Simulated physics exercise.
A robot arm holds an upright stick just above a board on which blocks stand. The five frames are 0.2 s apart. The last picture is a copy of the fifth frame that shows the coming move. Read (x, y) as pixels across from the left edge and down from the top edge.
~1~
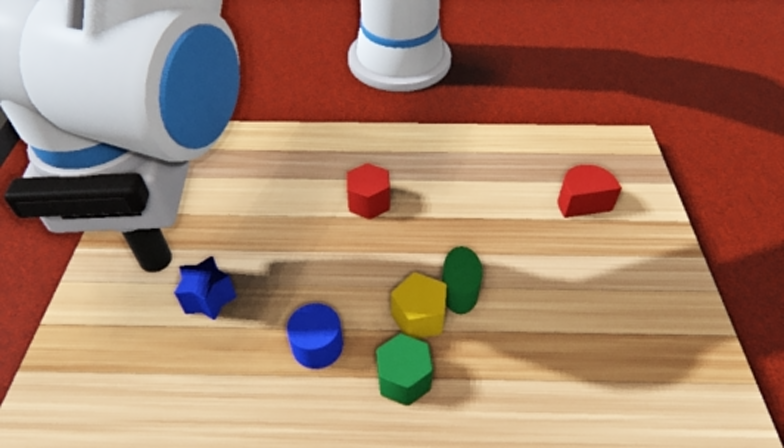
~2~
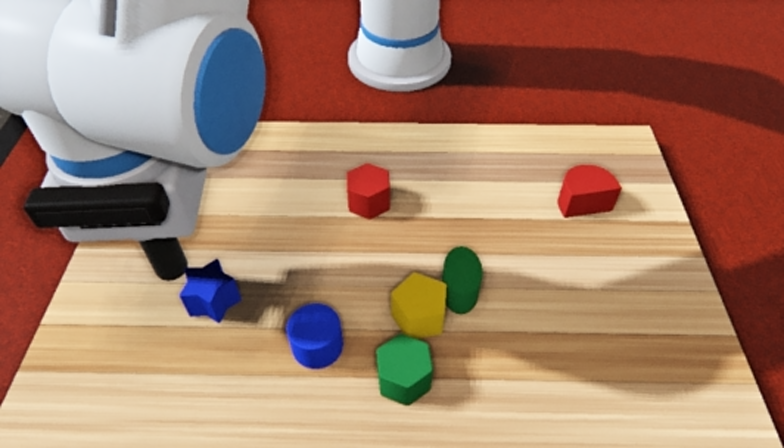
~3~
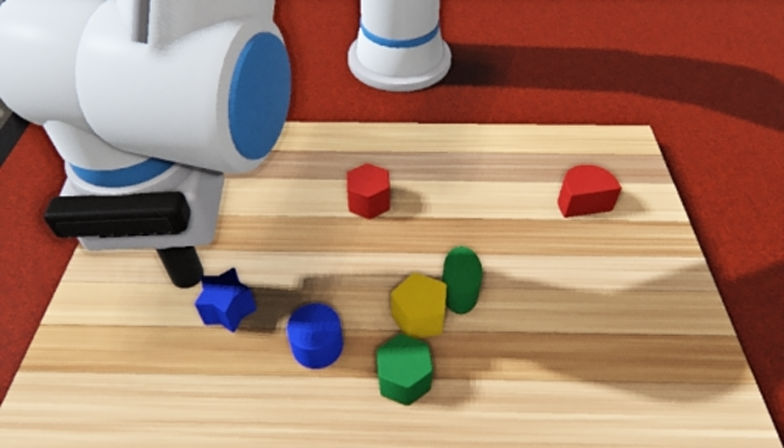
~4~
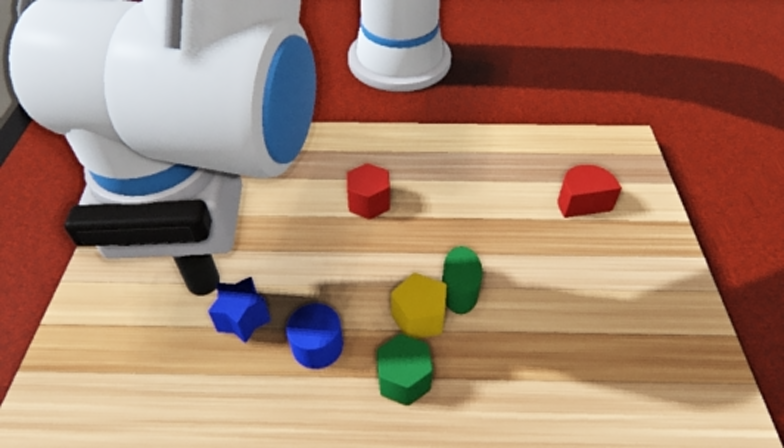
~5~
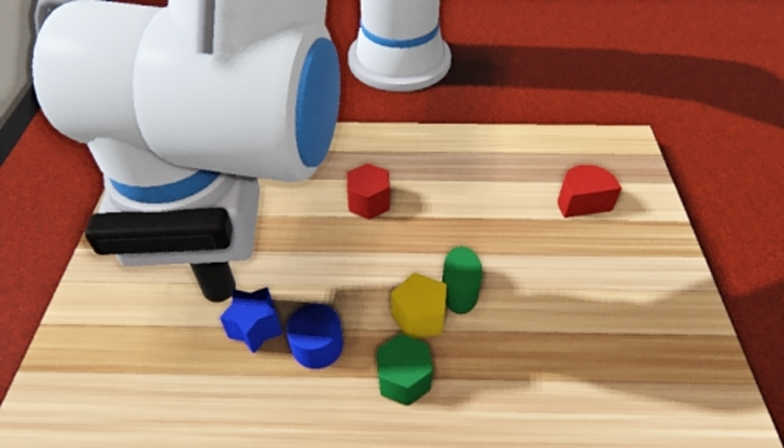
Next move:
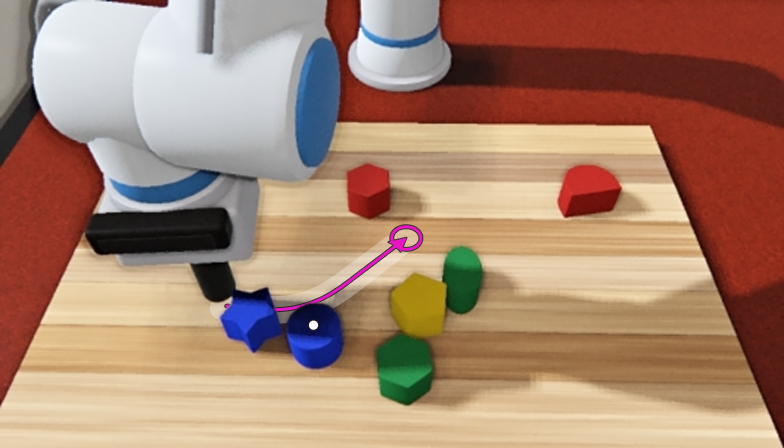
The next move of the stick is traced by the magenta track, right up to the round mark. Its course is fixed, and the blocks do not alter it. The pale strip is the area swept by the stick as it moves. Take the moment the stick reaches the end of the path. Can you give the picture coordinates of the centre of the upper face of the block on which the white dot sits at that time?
By then it is at (329, 340).
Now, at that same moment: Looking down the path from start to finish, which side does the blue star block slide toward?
Goes right.
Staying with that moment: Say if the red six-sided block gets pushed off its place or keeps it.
Once the stick is done, the red six-sided block remains in the old spot.
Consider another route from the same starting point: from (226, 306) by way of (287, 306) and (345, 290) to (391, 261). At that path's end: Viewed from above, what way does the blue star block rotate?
With the clock.
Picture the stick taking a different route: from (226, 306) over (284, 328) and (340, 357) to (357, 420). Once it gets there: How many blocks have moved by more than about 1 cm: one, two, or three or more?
Moved: More than two.
Path on the board, from (226, 306) via (297, 307) and (358, 275), ending at (406, 238); the dot is on the blue circle.
On the path given first. One third of the way, stick (295, 291); blue star block (280, 319), turned 80° clockwise; blue circle (329, 340).
Two thirds of the way, stick (358, 258); blue star block (280, 319), turned 80° clockwise; blue circle (329, 340).
At the end, stick (407, 221); blue star block (280, 319), turned 80° clockwise; blue circle (329, 340); red six-sided block in place.
